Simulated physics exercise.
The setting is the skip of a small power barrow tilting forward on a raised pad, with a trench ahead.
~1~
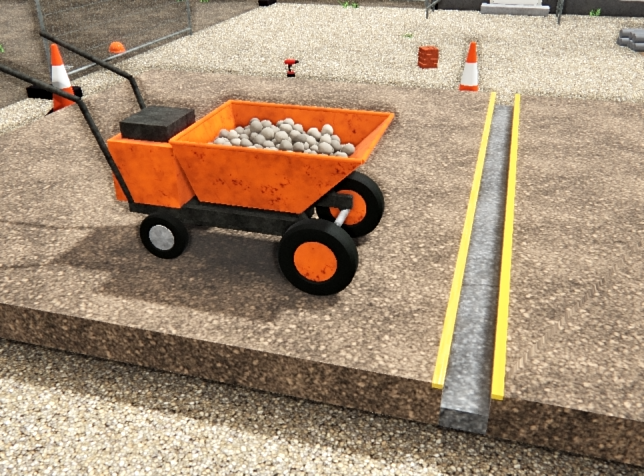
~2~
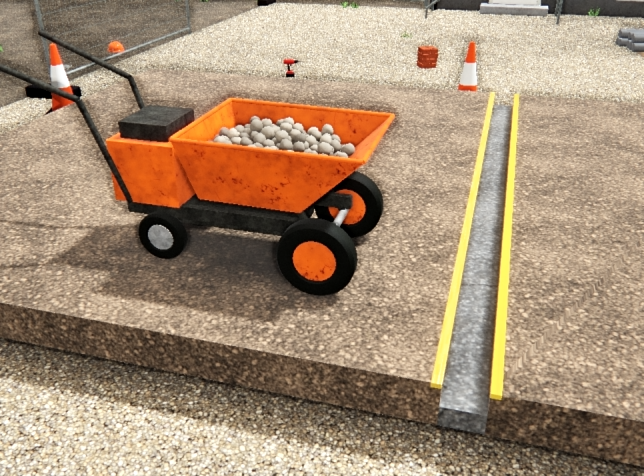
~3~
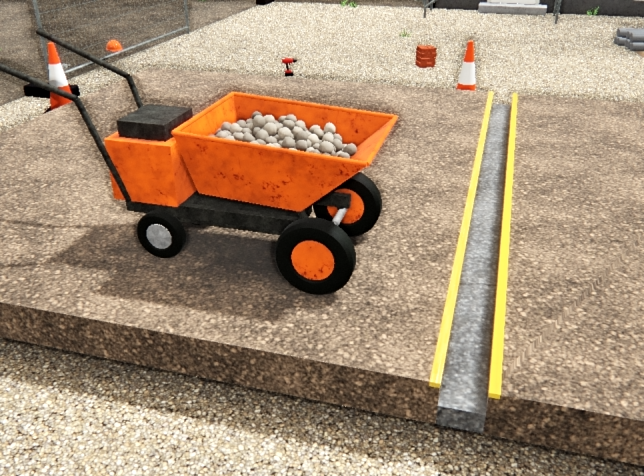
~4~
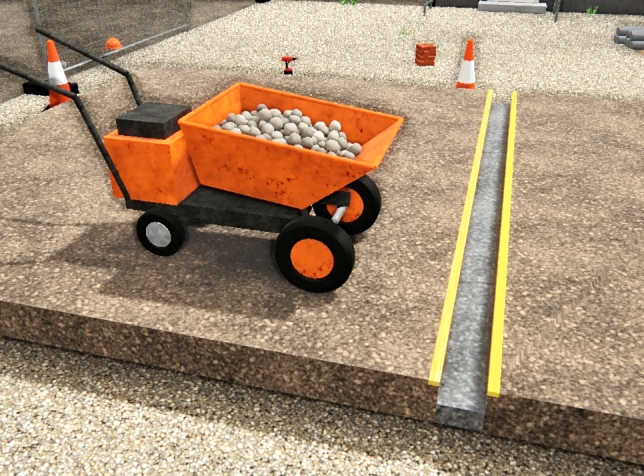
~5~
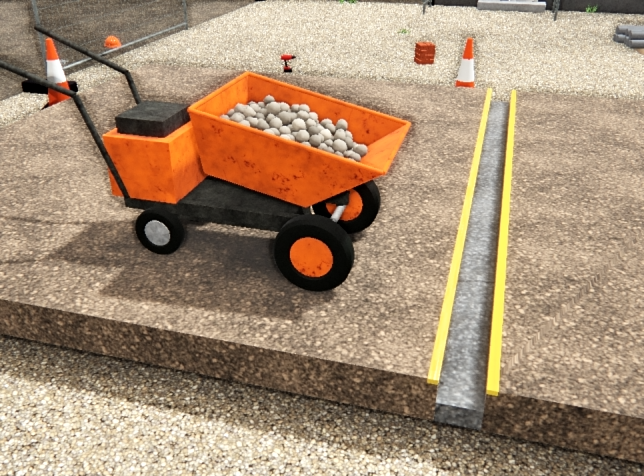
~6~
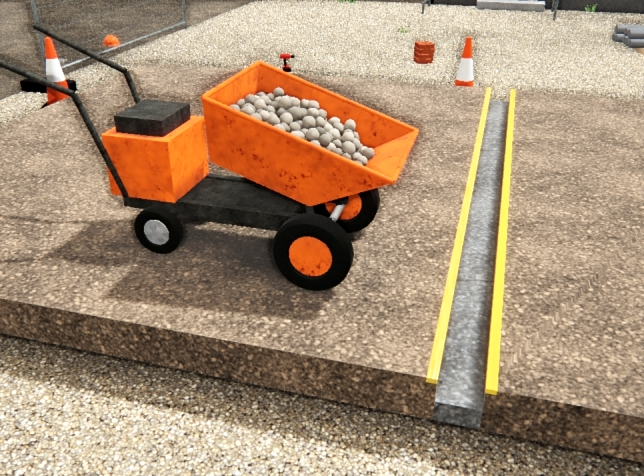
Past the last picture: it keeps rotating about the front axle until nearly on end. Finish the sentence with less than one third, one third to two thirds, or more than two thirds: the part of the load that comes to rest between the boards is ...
The part between the boards is one third to two thirds.
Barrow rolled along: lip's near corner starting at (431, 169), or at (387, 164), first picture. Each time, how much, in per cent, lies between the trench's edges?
0 % then 40 %.
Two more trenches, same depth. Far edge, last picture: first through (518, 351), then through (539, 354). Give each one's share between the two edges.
In order: Some 60 per cent, then some 70 per cent.
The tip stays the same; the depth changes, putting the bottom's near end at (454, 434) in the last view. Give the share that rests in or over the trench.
I'd guess close to 60 percent.
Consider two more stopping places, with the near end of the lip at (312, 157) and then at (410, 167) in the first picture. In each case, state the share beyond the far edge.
The first gives close to 10 per cent and the second 60 per cent.
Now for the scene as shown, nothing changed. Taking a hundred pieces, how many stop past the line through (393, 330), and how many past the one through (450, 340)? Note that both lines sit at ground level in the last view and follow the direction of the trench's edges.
Result, first then second: 80 %, 70 %.
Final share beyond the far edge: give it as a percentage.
Close to 25 in a hundred.
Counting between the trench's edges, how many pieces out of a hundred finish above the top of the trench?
My guess is some 40 per cent.
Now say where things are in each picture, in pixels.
Lip of the skip at (362, 162), level; top of the load at (259, 142), river pebbles; first edge of the trench at (446, 342); far edge at (501, 352), the trench under half as wide as the skip, and about half as deep as wide, in the first picture.
Lip of the skip at (363, 162), level; top of the load at (255, 137), in the second picture.
Lip of the skip at (367, 164), tipped barely; top of the load at (258, 133), in the third picture.
Lip of the skip at (374, 168), tipped a little; top of the load at (257, 138), in the fourth picture.
Lip of the skip at (383, 173), tipped a little; top of the load at (259, 119), in the fifth picture.
Lip of the skip at (393, 182), tipped clearly; top of the load at (259, 117); first edge of the trench at (440, 337); far edge at (495, 347), in the sixth picture.
Soon after the last picture, skip tipped steeply; all in the skip.
A little later, skip tipped right over; about two thirds in the skip; a small part short of the trench; about a quarter in or heaped over the trench; a stray few beyond it; a stray few falling.
Later still, skip tipped right over; about a quarter in the skip; a small part short of the trench; about half in or heaped over the trench; about a quarter beyond it.
At rest, skip tipped right over; about a quarter in the skip; a small part short of the trench; about half in or heaped over the trench; about a quarter beyond it.
